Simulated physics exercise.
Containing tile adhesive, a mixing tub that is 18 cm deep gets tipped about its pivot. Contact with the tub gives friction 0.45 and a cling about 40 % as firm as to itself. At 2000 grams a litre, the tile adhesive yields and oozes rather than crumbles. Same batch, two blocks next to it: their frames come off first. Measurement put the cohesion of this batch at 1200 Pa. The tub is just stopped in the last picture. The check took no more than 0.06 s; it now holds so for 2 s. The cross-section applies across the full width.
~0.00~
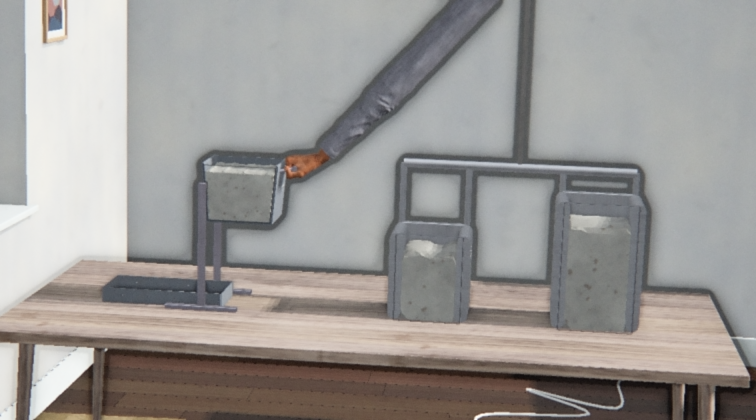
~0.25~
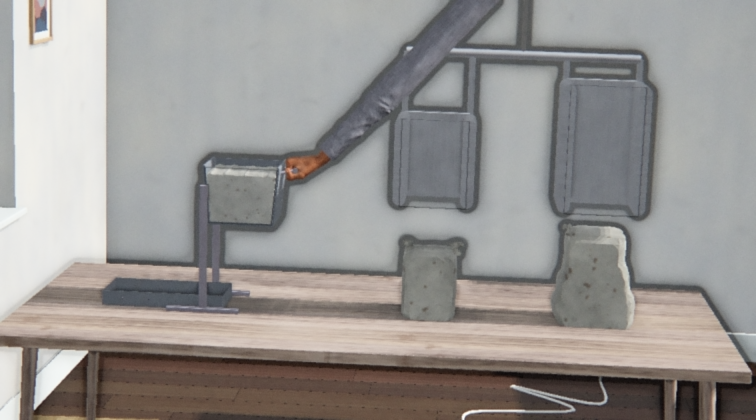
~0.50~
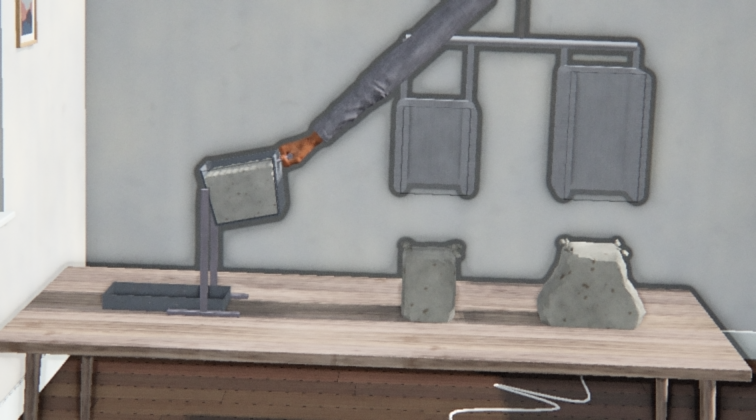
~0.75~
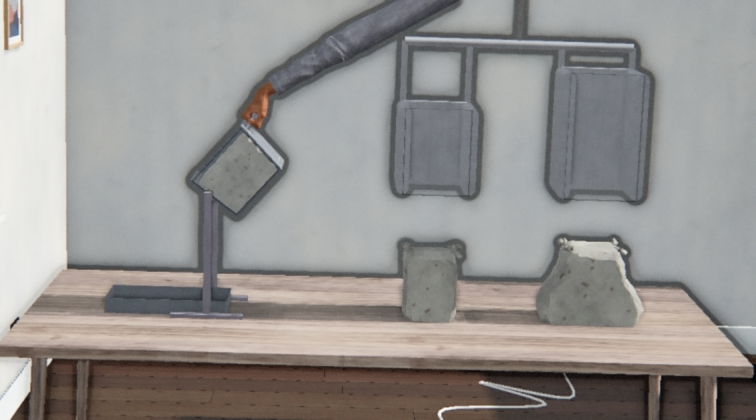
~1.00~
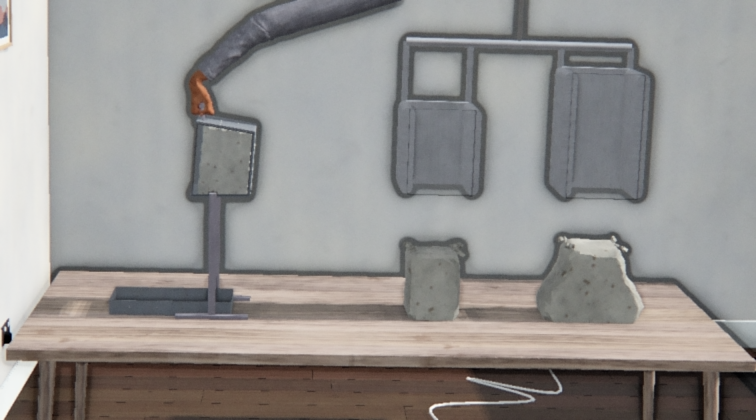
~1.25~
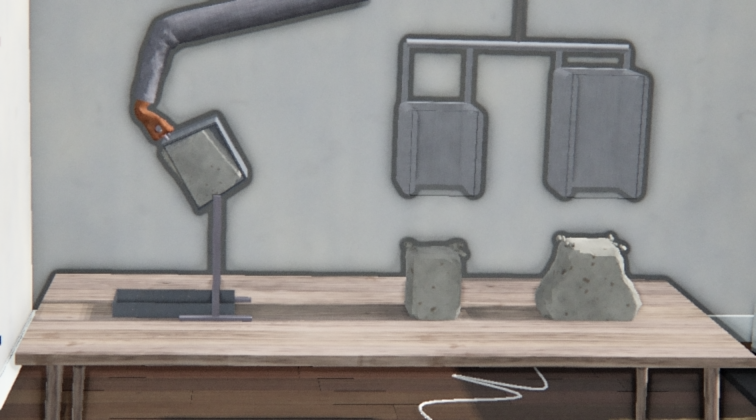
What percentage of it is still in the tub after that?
About 0 %.
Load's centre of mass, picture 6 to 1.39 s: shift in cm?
The change is near 11 cm.
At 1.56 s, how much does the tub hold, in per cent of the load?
About 0 %.
By 1.39 s, the tub is at 119 degrees and holds 38 %.
By 1.56 s, the tub is at 119 degrees and holds 0 %.
By 1.73 s, the tub is at 119 degrees and holds 0 %.
By 1.90 s, the tub is at 119 degrees and holds 0 %.
By 3.25 s, at the end, the tub is at 119 degrees and holds 0 %.
